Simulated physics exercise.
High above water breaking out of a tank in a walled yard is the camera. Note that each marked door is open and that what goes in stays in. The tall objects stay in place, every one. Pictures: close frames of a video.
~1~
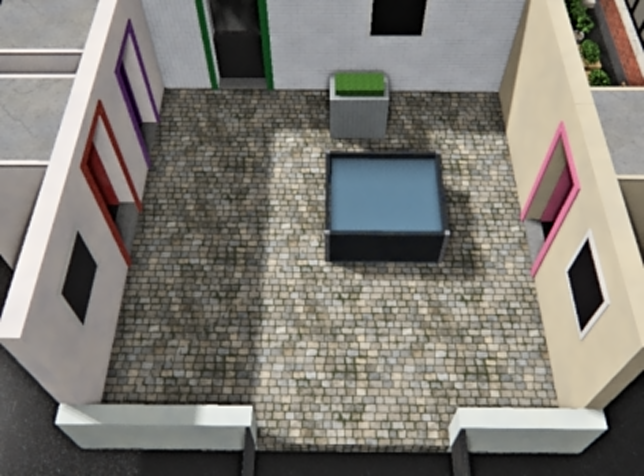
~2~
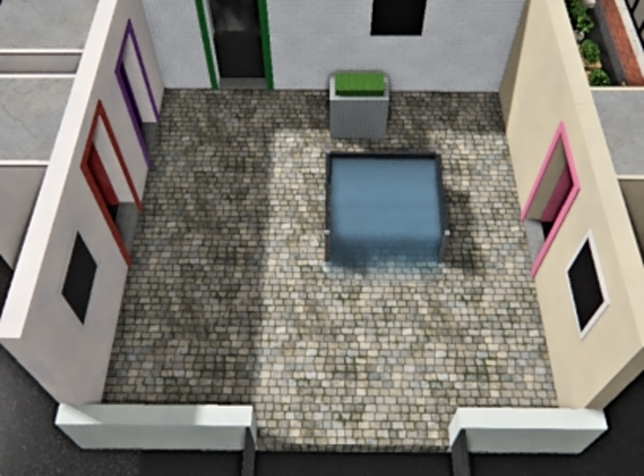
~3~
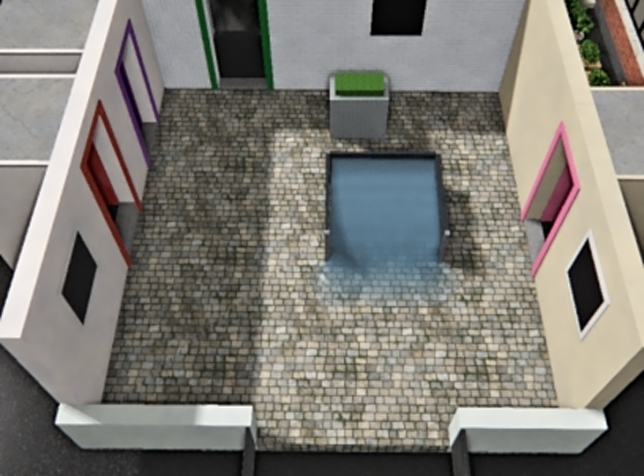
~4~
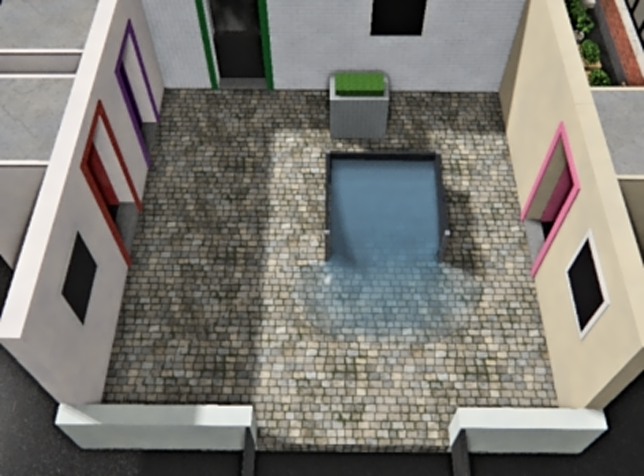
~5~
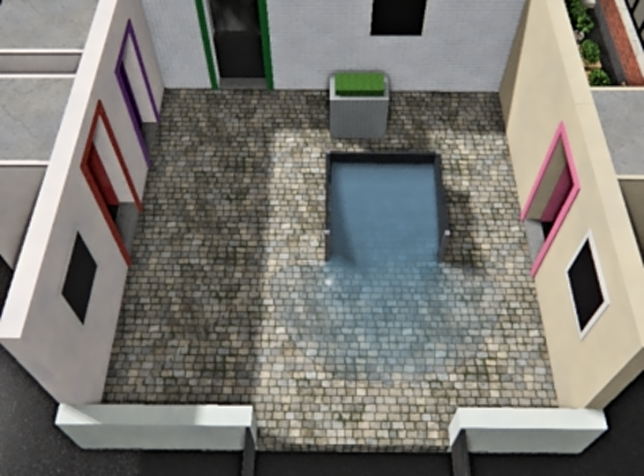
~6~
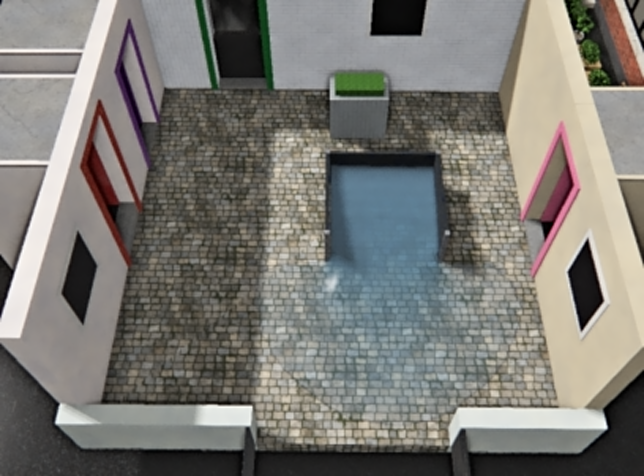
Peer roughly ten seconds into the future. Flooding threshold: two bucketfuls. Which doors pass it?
The red door does not pass it; the purple door does not pass it; the green door does not pass it; the pink door does not pass it.
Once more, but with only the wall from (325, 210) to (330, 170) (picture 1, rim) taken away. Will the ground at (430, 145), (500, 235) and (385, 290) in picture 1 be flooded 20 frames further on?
Following the listed order, the three come out not reached, not reached and not reached.
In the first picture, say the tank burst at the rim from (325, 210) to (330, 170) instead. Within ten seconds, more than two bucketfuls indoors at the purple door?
Honestly, the purple door breaks the threshold.
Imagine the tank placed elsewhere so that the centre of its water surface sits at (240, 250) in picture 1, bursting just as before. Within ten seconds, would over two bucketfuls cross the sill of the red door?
Result for the red door: It doesn't reach it.
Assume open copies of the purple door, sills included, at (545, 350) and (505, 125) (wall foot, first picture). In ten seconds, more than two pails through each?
Taking them in order, one overshoots and the other undershoots.
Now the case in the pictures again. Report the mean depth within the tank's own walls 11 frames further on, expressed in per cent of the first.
About 22 per cent.
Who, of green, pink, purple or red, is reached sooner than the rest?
It's the pink one.
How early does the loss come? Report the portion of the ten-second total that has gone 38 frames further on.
About 90 per cent.
A moment on, water covers 30 % of the floor; the red door not reached, the purple door not reached, the green door not reached, the pink door not reached.
Next, water covers 30 % of the floor; the red door not reached, the purple door not reached, the green door not reached, the pink door not reached.
Then, water covers 35 % of the floor; the red door not reached, the purple door not reached, the green door not reached, the pink door wet at the sill, nothing in.
Later, water covers 55 % of the floor; the red door wet at the sill, nothing in, the purple door not reached, the green door not reached, the pink door wet at the sill, nothing in.
In the end, water covers 50 % of the floor; the red door wet at the sill, nothing in, the purple door not reached, the green door not reached, the pink door wet at the sill, nothing in.
